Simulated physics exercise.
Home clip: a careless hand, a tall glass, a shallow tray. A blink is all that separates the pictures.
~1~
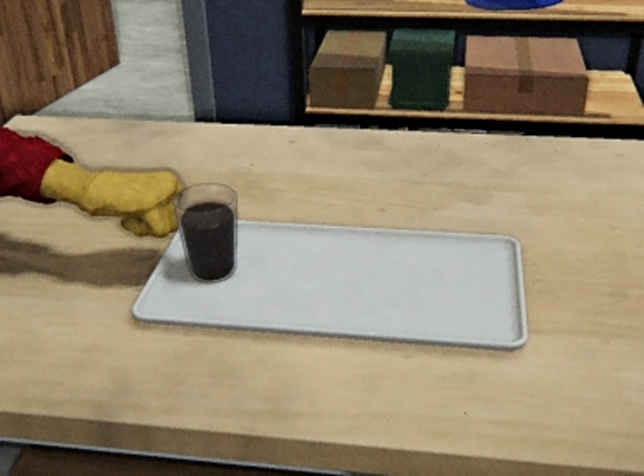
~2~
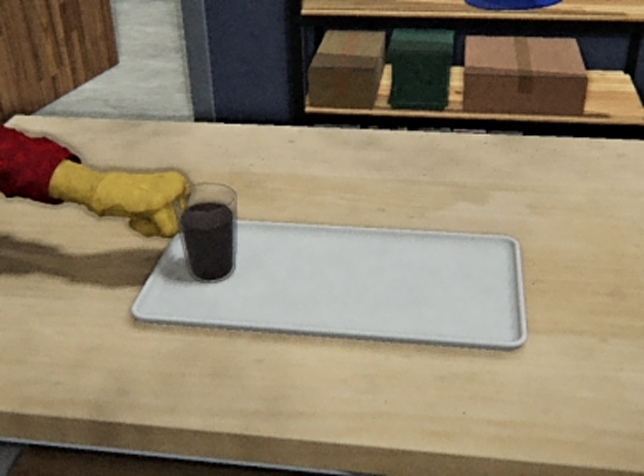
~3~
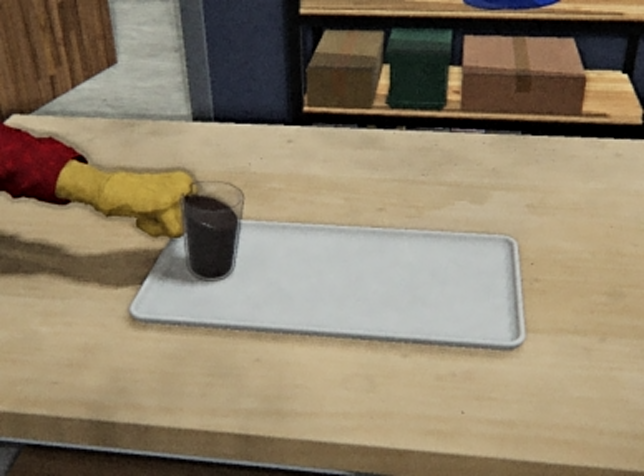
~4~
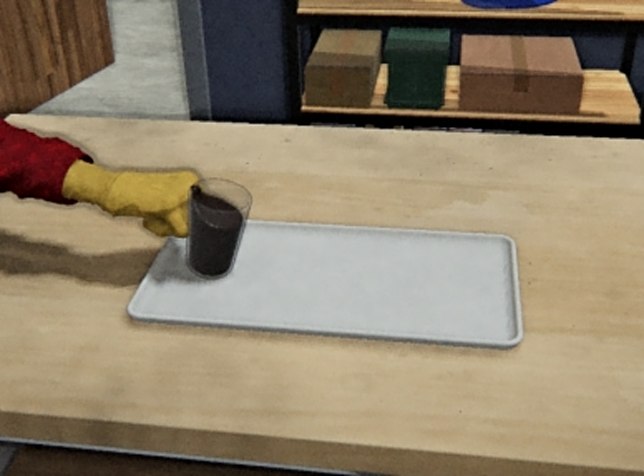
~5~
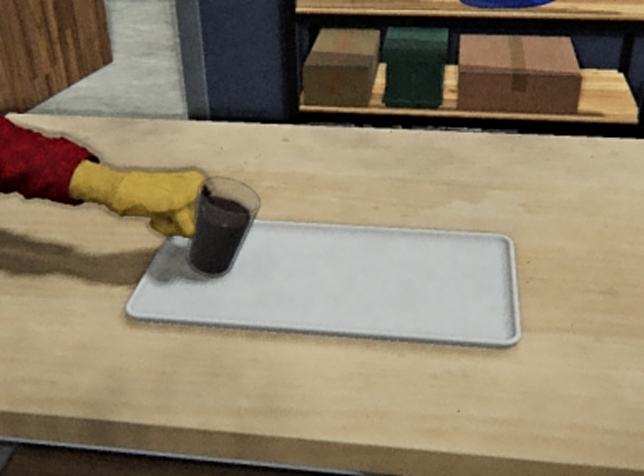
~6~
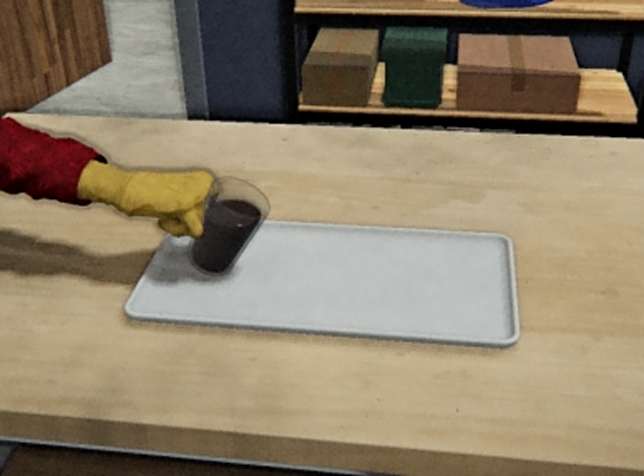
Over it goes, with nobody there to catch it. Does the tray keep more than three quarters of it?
No, what I see is more than a quarter pouring off the tray.
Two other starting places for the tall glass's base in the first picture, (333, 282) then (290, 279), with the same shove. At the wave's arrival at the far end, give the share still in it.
About 70 % and 55 %.
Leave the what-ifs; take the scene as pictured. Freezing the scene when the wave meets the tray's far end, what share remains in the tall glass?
About 35 %.
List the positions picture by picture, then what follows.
In the first frame, it leans 0°; its right rim is at (234, 201); the coffee meets the walls at (183, 212) and (234, 215); the tray's far rim is at (521, 287); the tray is clear ahead.
In the second frame, it leans 0°; its right rim is at (234, 201); the coffee meets the walls at (182, 212) and (233, 214).
In the third frame, it leans 6°; its right rim is at (242, 202); the coffee meets the walls at (186, 195) and (237, 217).
In the fourth frame, it leans 13°; its right rim is at (250, 204); the coffee meets the walls at (193, 185) and (243, 218).
In the fifth frame, it leans 20°; its right rim is at (258, 207); the coffee meets the walls at (199, 207) and (248, 215).
In the sixth frame, it leans 27°; its right rim is at (267, 212); the coffee meets the walls at (204, 213) and (262, 214).
A moment on, the tall glass lies on its side and 88 per cent is in the glass, 8 on the tray and 5 above or beyond its rim.
Next, the tall glass lies on its side and 47 per cent is in the glass, 47 on the tray and 7 above or beyond its rim.
Then the tall glass lies on its side and 27 per cent is in the glass, 61 on the tray and 12 above or beyond its rim.
Later the tall glass lies on its side and 14 per cent is in the glass, 48 on the tray and 38 above or beyond its rim.
At rest 62 per cent is held by tray and glass, 38 is off the tray.
